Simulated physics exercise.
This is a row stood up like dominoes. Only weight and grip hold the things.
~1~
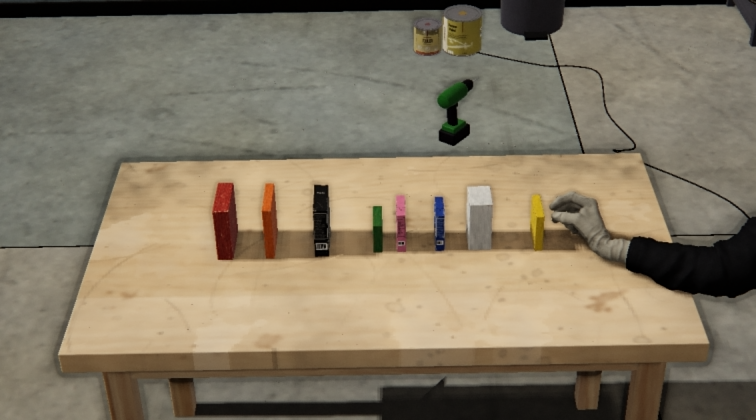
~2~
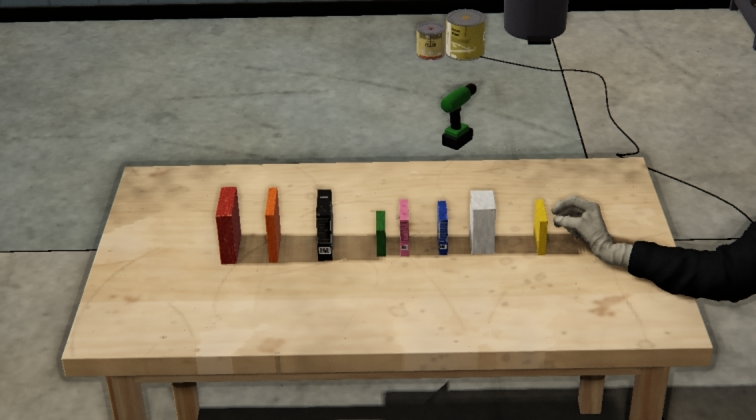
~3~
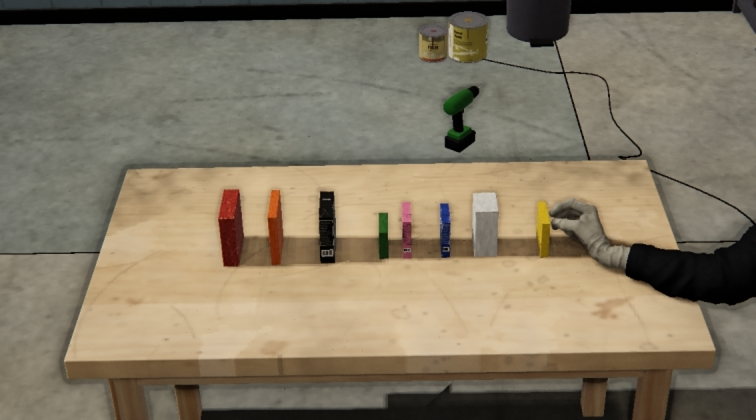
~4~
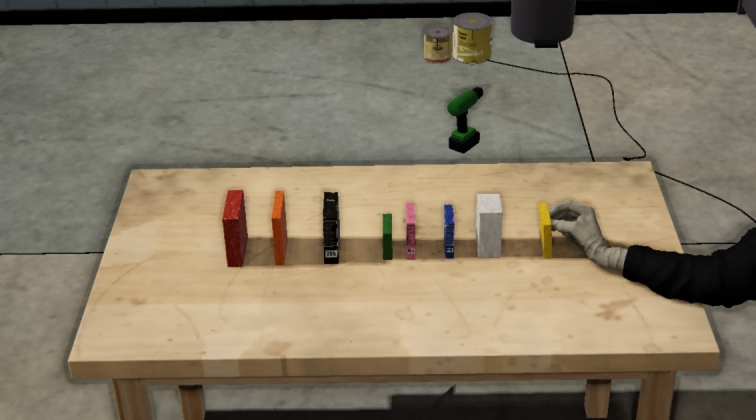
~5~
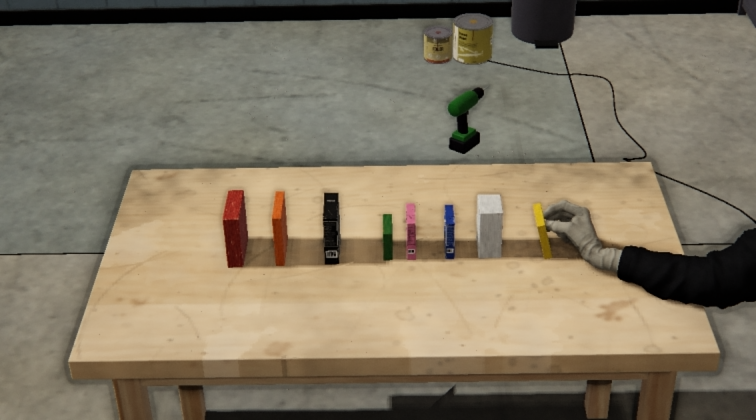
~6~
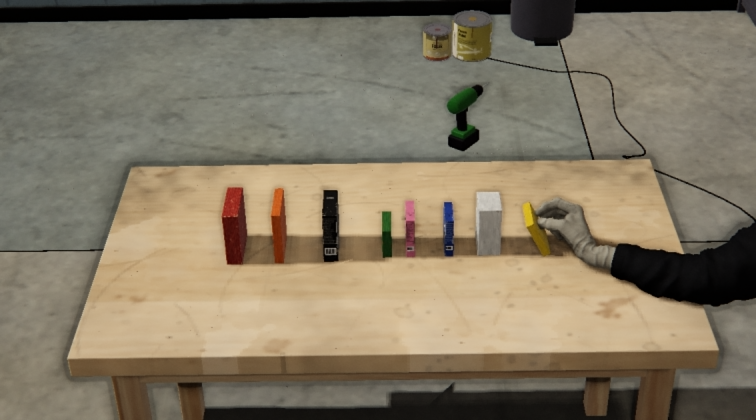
In a workshop with a grey concrete floor, a pale wooden table is seen from the front and above, with two cans, a green drill and a trailing cable behind it. Across it, left to right, stand red, orange, black, green, pink, blue, white and yellow upright pieces, a gloved hand at the yellow one. The view shifts slightly, then the hand pushes the yellow board, tilting it leftward while the others stay upright.
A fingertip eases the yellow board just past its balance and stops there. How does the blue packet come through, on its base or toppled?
The blue packet stays upright.
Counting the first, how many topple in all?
In all, 1.
Then, 0.10 s after the last picture, yellow board 70° over.
Then, 0.20 s after the last picture, yellow board 90° over.
Then, 0.40 s after the last picture, blue packet resting near (448, 229).
At rest, all 6 in place. Seen from the same camera at the end, blue packet near (448, 229).
